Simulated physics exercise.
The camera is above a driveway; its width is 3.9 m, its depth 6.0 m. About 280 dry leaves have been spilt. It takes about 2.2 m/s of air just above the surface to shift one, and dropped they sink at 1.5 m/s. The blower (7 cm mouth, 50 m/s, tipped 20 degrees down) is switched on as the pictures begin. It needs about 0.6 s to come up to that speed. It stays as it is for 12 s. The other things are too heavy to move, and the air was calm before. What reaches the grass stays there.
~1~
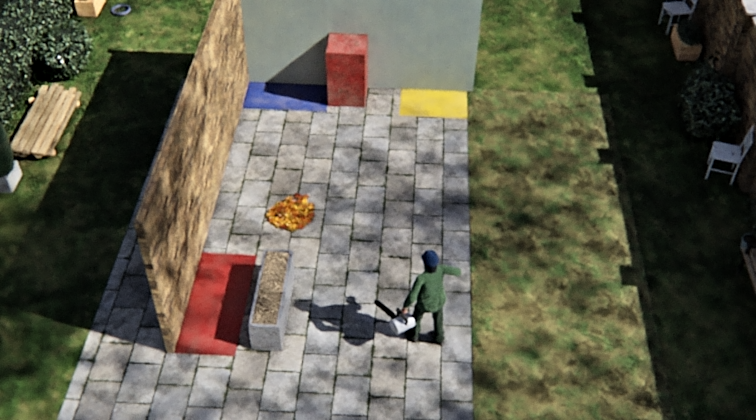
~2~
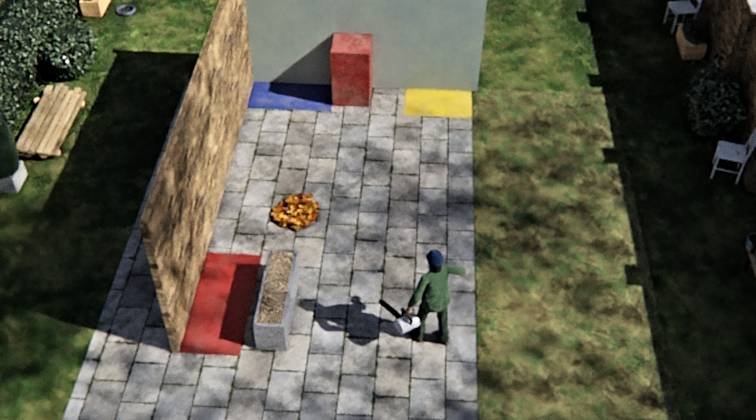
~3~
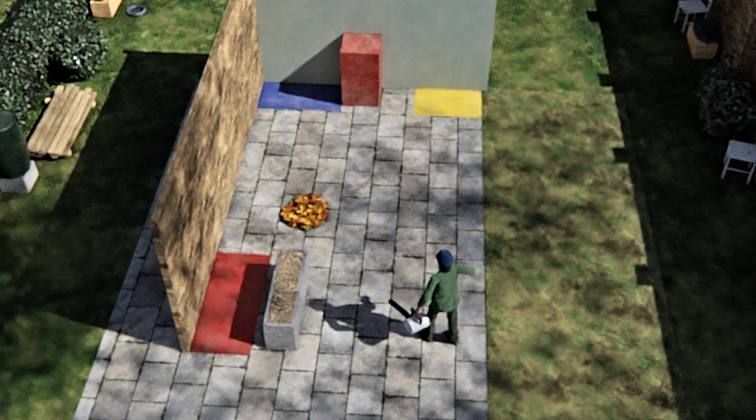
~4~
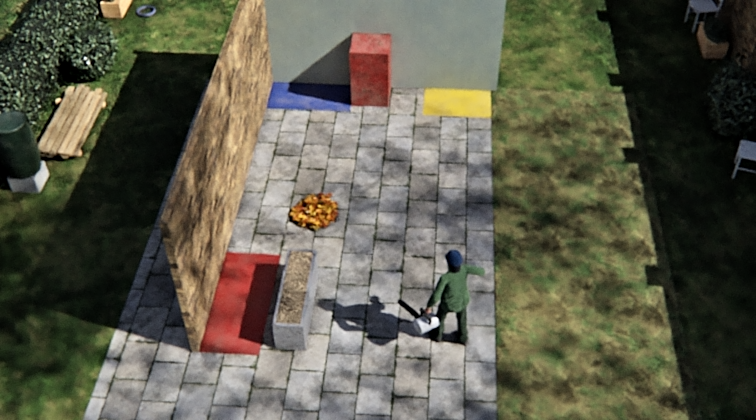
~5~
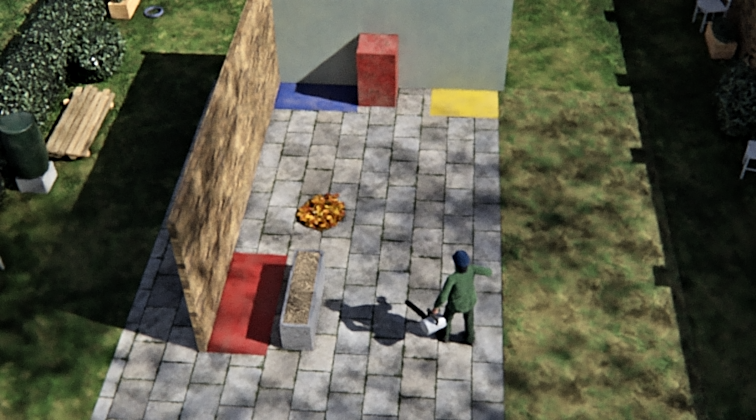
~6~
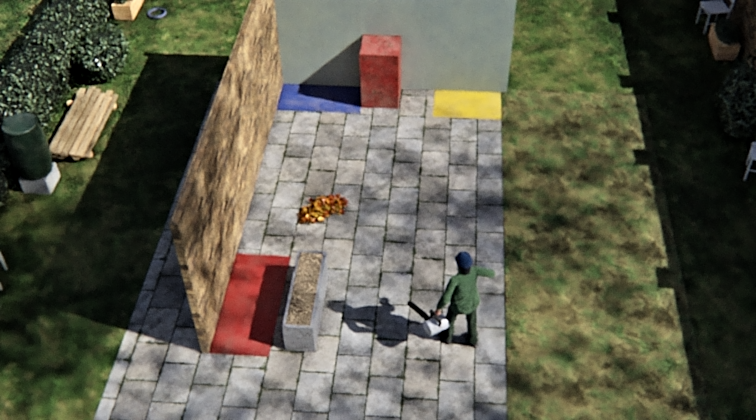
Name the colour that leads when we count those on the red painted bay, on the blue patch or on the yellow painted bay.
It is blue that takes the most.
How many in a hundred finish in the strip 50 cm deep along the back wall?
About 70 %.
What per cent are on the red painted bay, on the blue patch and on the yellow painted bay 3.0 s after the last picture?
About 0 % red, 70 % blue, 0 % yellow.
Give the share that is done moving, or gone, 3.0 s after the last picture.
Some 50 per cent.
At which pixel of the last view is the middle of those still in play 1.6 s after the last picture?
Near (275, 116).
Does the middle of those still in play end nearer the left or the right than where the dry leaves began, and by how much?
Towards the left, some 1.2 m.
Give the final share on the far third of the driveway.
About 100 %.
Then, 1.6 s after the last picture, 100 % are on the move or not yet settled, 0 % are on the red painted bay, 0 % on the yellow painted bay and 29 % on the blue patch; the middle of those still in play is near (275, 116).
Then, 3.0 s after the last picture, 53 % are on the move or not yet settled, 0 % are on the red painted bay, 0 % on the yellow painted bay and 69 % on the blue patch; the middle of those still in play is near (283, 98).
Then, 5.8 s after the last picture, 41 % are on the move or not yet settled, 0 % are on the red painted bay, 0 % on the yellow painted bay and 84 % on the blue patch; the middle of those still in play is near (283, 94).
Then, 11.1 s after the last picture, at the end, 0 % are on the red painted bay, 0 % on the yellow painted bay and 98 % on the blue patch; the middle of those still in play is near (285, 94).
